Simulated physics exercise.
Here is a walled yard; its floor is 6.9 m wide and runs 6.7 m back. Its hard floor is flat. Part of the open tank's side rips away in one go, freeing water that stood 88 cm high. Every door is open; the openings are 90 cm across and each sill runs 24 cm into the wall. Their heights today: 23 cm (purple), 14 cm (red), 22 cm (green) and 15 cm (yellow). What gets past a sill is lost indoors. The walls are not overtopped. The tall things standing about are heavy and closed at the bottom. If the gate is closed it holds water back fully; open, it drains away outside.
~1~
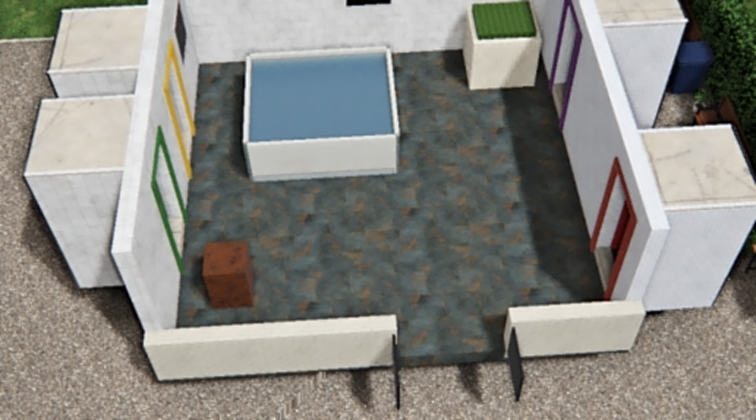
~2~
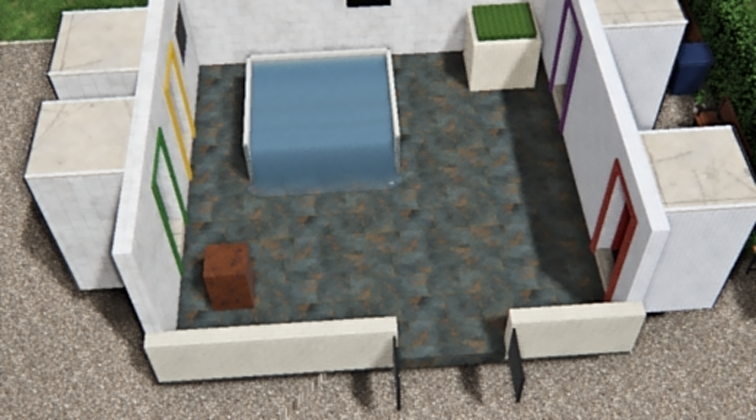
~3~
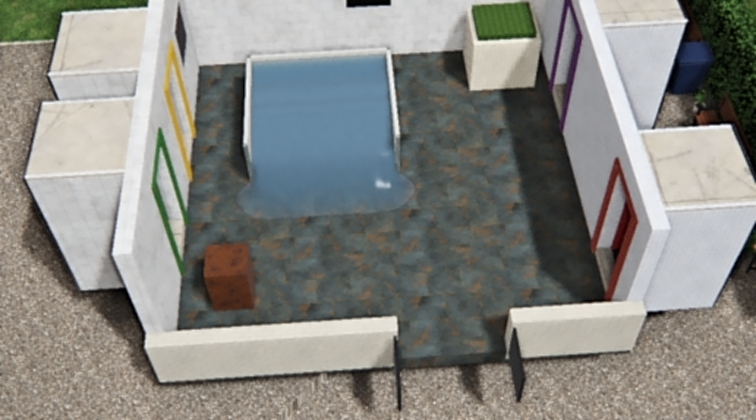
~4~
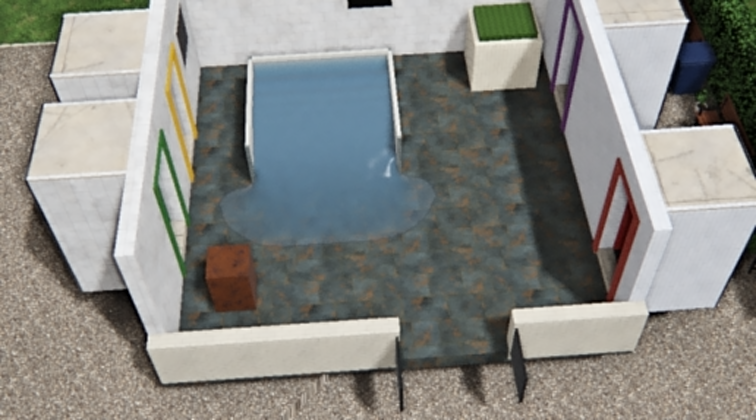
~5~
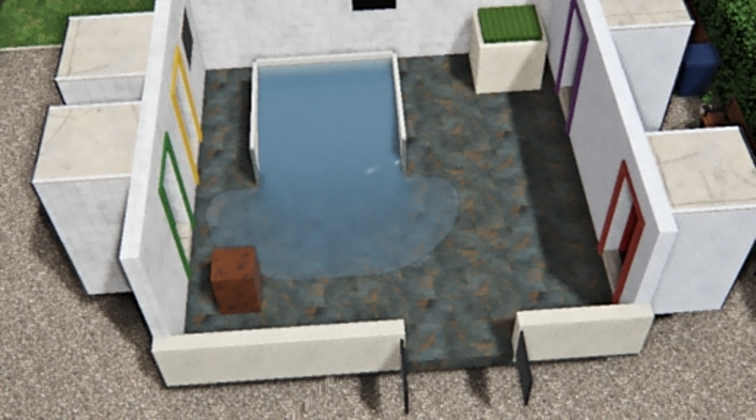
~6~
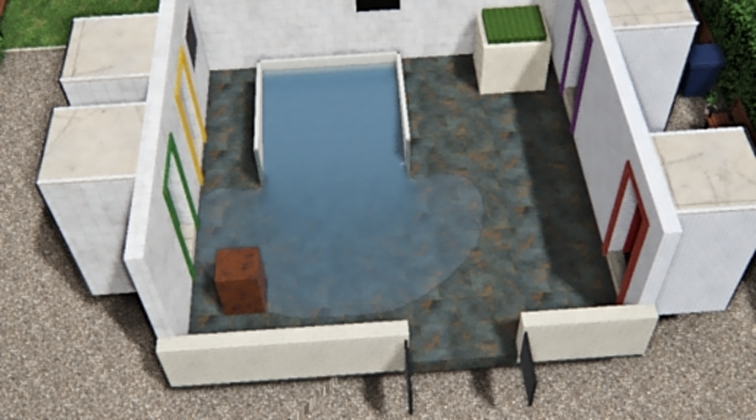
Blue water pours from an open white tank at the back of a walled yard, seen from high above the front, after the tank's near side gives way all at once. Green and yellow doorways line the left wall, purple and red the right, with a rusty-brown block front left and a green-topped planter back right. The water spreads forward in a widening rounded sheet over the dark mottled floor, reaching around the block, as the view shifts slightly.
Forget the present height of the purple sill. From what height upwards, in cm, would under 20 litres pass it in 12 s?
Close to 11.5 cm is just enough.
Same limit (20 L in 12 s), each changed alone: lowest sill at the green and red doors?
Roughly 23 cm at green and 21 cm at red.
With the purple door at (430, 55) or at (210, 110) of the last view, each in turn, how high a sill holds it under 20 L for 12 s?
About 12.5 and 12.0 cm.
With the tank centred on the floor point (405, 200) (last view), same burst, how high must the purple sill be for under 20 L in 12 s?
Then roughly 7.0 cm.
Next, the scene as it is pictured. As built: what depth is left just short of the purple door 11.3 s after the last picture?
Roughly 12.0 cm deep.
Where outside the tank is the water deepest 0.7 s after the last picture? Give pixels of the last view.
Around (325, 344).
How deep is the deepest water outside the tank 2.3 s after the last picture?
About 46 cm.
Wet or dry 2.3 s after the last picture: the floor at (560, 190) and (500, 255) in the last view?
In that order: Not reached, under water.
Then, 0.7 s after the last picture water covers 45 % of the floor, deepest (52 cm) near (325, 344); it has not reached the purple door.
Then, 2.3 s after the last picture water covers 55 % of the floor, deepest (46 cm) near (187, 364); it has not reached the purple door.
Then, 11.3 s after the last picture water covers 100 % of the floor, deepest (16 cm) near (591, 208); 12 cm at the purple door, 0 litres in over its 23 cm sill.
At the purple door as built, the water peaked near 16 cm, 9.5 s after the last picture.
Run again over the same 12 s with other heights there, 36 litres in over 9.5 cm, 12 litres over 12.5 cm. The limit of 20 litres is kept from about 11.5 cm up.
